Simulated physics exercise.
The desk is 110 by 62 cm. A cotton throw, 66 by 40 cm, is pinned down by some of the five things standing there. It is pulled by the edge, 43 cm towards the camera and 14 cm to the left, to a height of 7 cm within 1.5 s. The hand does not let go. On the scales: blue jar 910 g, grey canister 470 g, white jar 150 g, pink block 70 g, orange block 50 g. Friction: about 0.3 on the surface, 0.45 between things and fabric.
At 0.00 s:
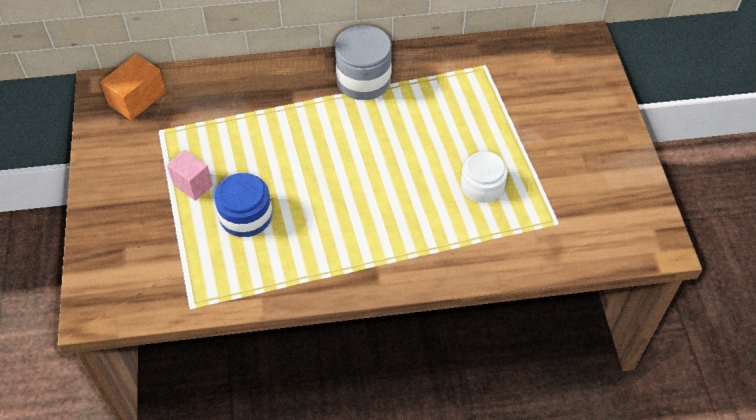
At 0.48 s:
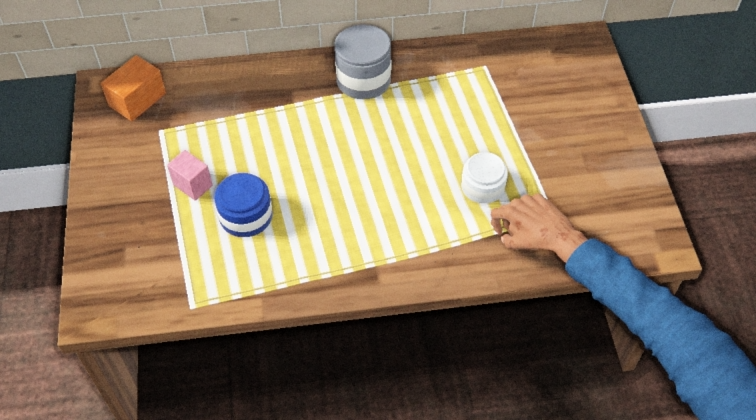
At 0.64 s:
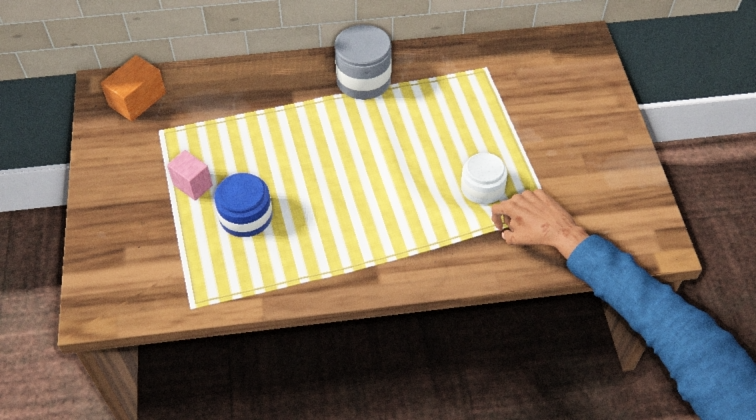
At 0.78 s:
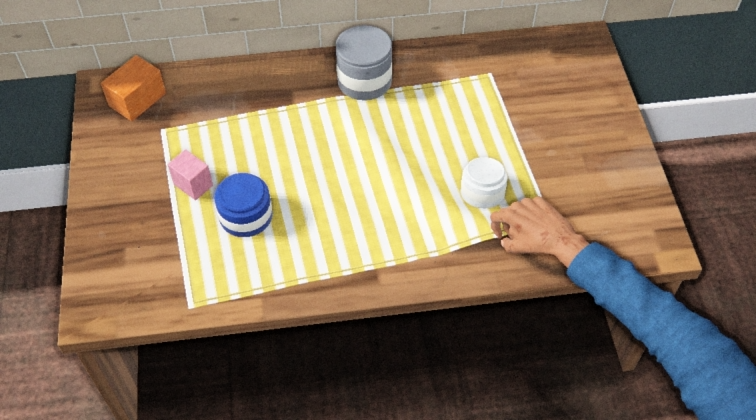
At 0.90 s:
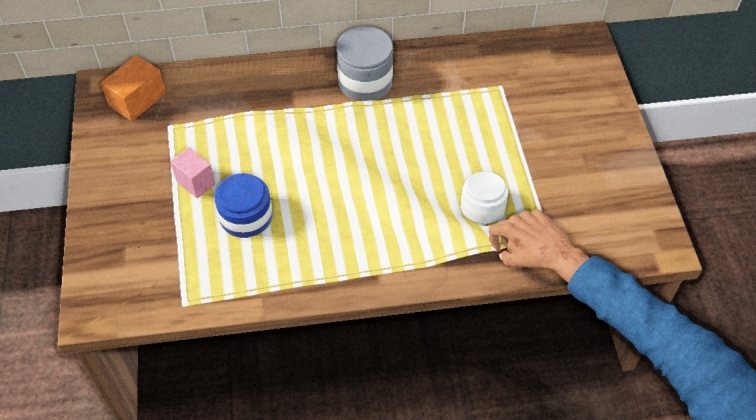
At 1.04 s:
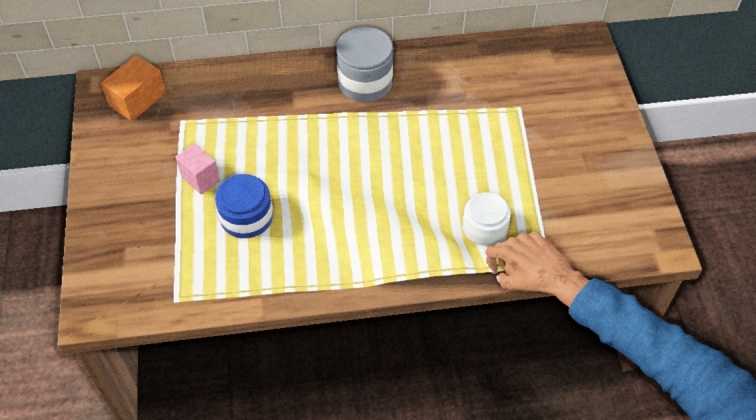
On a wooden desk, a hand drags a striped cloth's right edge toward the front, shifting the white jar and pink block slightly.
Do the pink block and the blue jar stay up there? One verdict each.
In order: The pink block stays on; the blue jar keeps to the top.
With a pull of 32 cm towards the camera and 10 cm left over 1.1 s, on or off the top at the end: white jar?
Then: White jar goes over.
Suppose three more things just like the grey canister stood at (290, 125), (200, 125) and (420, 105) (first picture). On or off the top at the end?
In turn: Remains, remains, goes over.
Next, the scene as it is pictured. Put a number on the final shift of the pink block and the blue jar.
About: Pink block 25 cm, blue jar 20 cm.
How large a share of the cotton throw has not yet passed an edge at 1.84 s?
About 45 per cent.
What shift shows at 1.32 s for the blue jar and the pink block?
About: Blue jar 2 cm, pink block 6 cm.
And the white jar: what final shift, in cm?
White jar off the top.
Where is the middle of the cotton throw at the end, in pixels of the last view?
Around (411, 330).
By 1.3 s, 90 % of the cotton throw is still over the top; pink block 6 cm off its start, blue jar 3 cm off its start, white jar 22 cm off its start.
By 1.6 s, 60 % of the cotton throw is still over the top; pink block 14 cm off its start, blue jar 9 cm off its start, white jar on its side, 33 cm off its start.
By 1.8 s, 45 % of the cotton throw is still over the top; pink block 21 cm off its start at (298, 187), blue jar 16 cm off its start at (304, 247), white jar over the edge.
By 2.1 s, 40 % of the cotton throw is still over the top; pink block 23 cm off its start, blue jar 20 cm off its start, white jar over the edge.
By 3.7 s, 40 % of the cotton throw is still over the top; pink block 23 cm off its start at (311, 198), blue jar 20 cm off its start at (315, 262), white jar over the edge.
